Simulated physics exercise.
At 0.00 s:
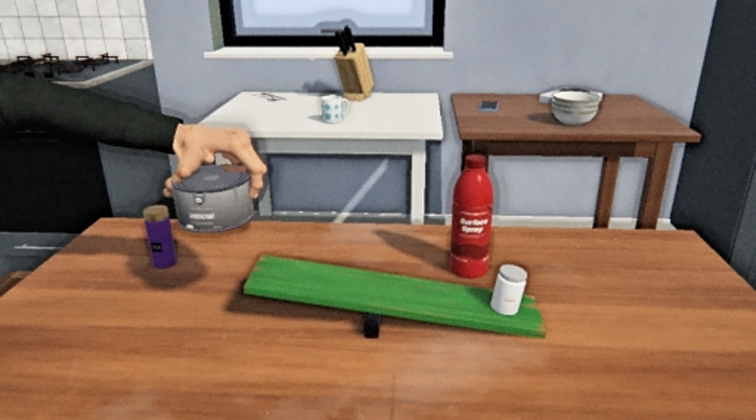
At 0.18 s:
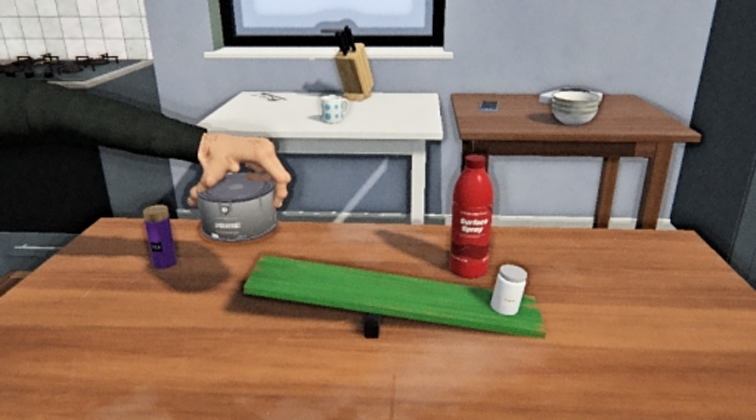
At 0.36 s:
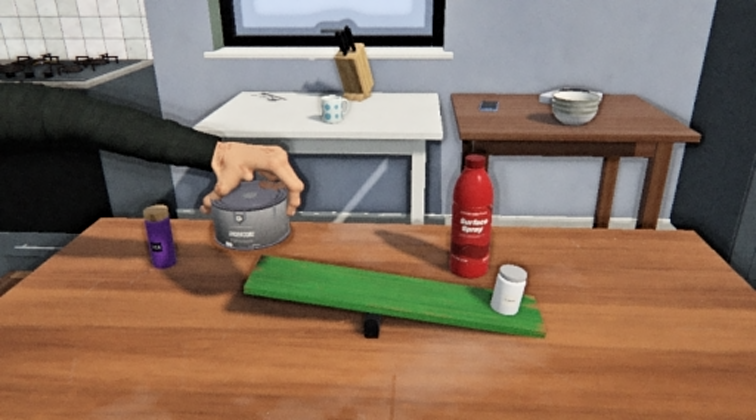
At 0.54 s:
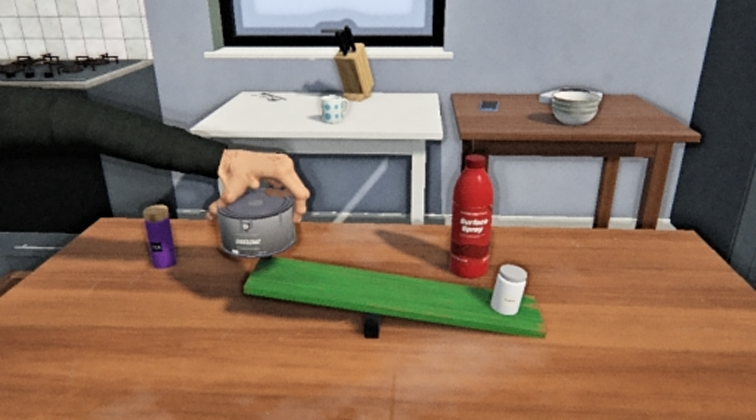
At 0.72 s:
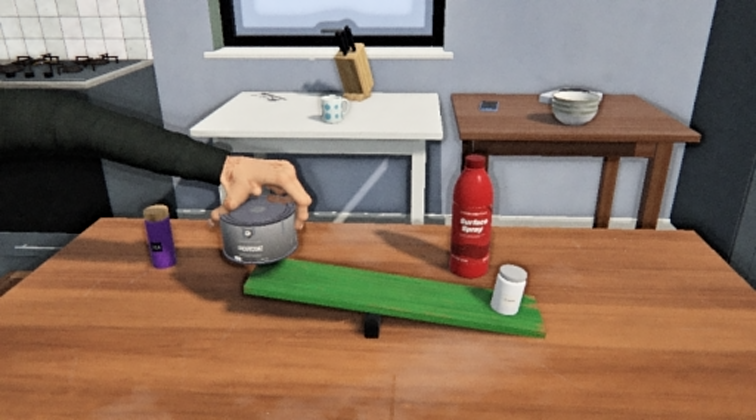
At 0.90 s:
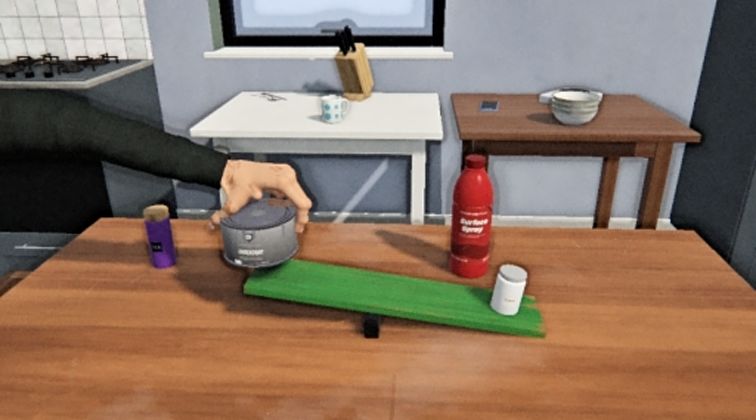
A hand carrying a grey tub rightward over a wooden table, then holding it still above the raised left end of a green plank.
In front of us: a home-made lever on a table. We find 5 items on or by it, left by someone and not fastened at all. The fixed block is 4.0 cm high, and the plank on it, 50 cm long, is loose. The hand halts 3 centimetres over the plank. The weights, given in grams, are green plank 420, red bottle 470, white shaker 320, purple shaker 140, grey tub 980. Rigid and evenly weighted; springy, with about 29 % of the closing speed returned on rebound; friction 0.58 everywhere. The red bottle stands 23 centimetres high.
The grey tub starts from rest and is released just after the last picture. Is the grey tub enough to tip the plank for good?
What you'd see is that the plank topples to the other side.
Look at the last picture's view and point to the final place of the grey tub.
It settles at around (261, 286).
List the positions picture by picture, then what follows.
In the first frame, 9 cm still to go; grey tub (214, 197); green plank (396, 295).
In the second frame, 6 cm still to go; grey tub (238, 206); white shaker (509, 290).
In the third frame, 3 cm still to go; grey tub (252, 214); green plank (396, 295).
In the fourth frame, 2 cm still to go; grey tub (257, 221); white shaker (509, 290).
In the fifth frame, 1 cm still to go; grey tub (260, 228); green plank (396, 295).
The sixth frame shows held still over the plank; grey tub (260, 231); white shaker (509, 290).
By 1.20 s, plank at 12°, tipped the other way; grey tub tilted 12° near (260, 286); white shaker tilted 21°.
By 1.30 s, plank at 11°, tipped the other way; grey tub tilted 12° near (261, 285); white shaker tilted 42°.
By 1.50 s, plank at 11°, tipped the other way; grey tub tilted 11° near (262, 286); white shaker on its side.
When it is over (4.0 s), plank at 11°, tipped the other way; lying over on the table or plank, white shaker; not toppled but over 4 cm from the start, grey tub; the other 3 within 4 cm of the start. End places, in pixels of the last picture, grey tub near (262, 286). The plank comes down at its raised end.
